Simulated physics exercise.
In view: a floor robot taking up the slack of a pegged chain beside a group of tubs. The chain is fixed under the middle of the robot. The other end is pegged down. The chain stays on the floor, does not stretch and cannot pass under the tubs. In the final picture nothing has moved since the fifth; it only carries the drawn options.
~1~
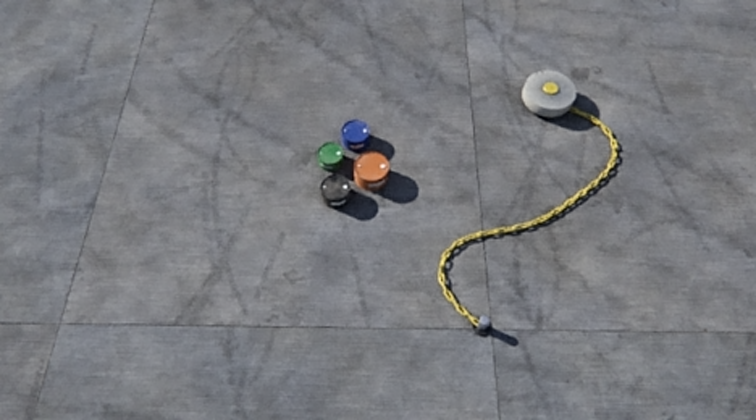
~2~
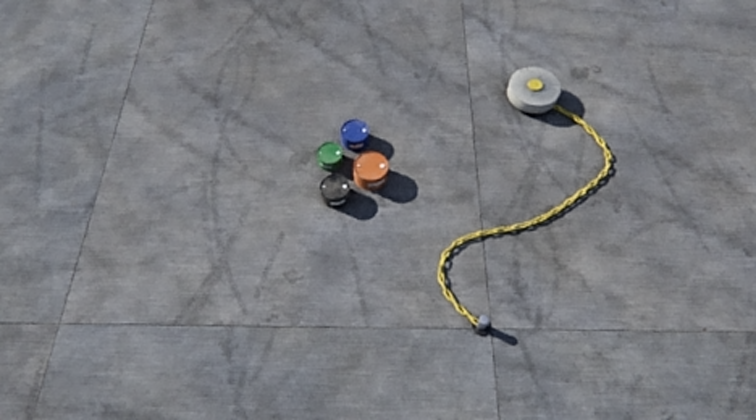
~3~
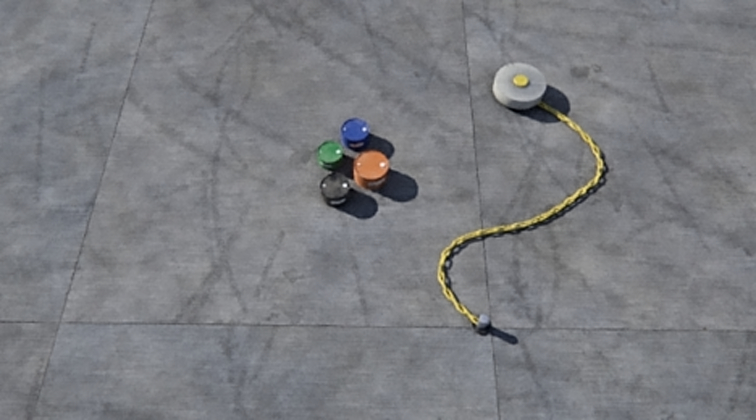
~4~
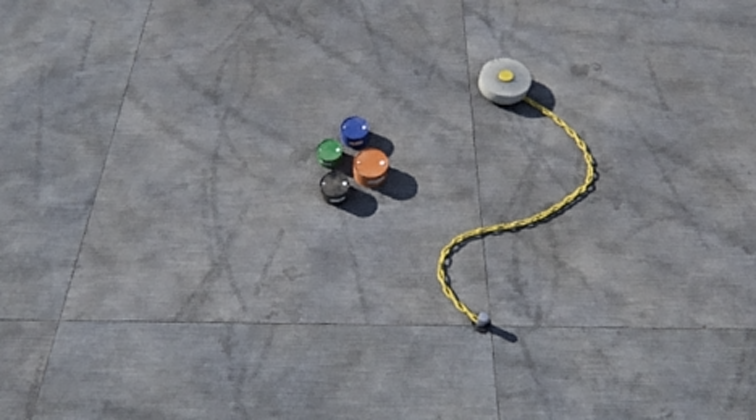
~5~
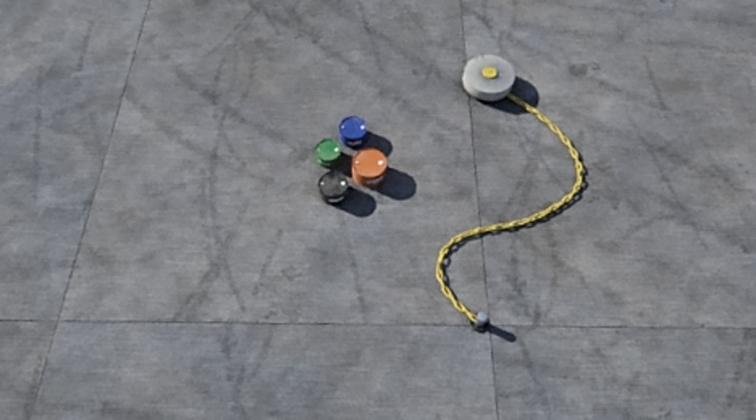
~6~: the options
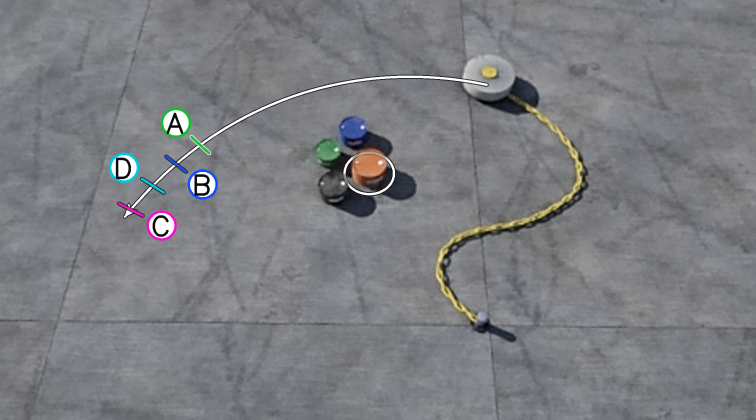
At first, a round pale robot sits at the upper right, joined by a curving yellow chain to a peg in the gray floor, with four colored tubs clustered to its left. The robot then glides steadily a short way left and slightly upward, drawing the chain's upper bend leftward while the tubs stay put.
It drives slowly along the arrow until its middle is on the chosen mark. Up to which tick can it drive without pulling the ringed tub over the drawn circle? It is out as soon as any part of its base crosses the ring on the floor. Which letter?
The farthest safe stop is B.
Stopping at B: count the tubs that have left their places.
Two.
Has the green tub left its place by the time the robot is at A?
No.
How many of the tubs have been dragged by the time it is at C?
Four.
On the marked copy, A at (200, 145); B at (176, 164); C at (131, 210); D at (153, 186); the ring at (369, 173); the route from (487, 85) via (294, 96) to (125, 217).
With B. Early on, robot (373, 73); orange tub (369, 168).
Further on, robot (261, 103); orange tub (369, 168).
At the end, robot (173, 159); orange tub (369, 168); blue tub (346, 152); green tub (320, 160); the orange tub is still in its ring.
As for the rest, A is safe but short; C drags the ringed tub to (353, 196); D drags the ringed tub to (362, 183).
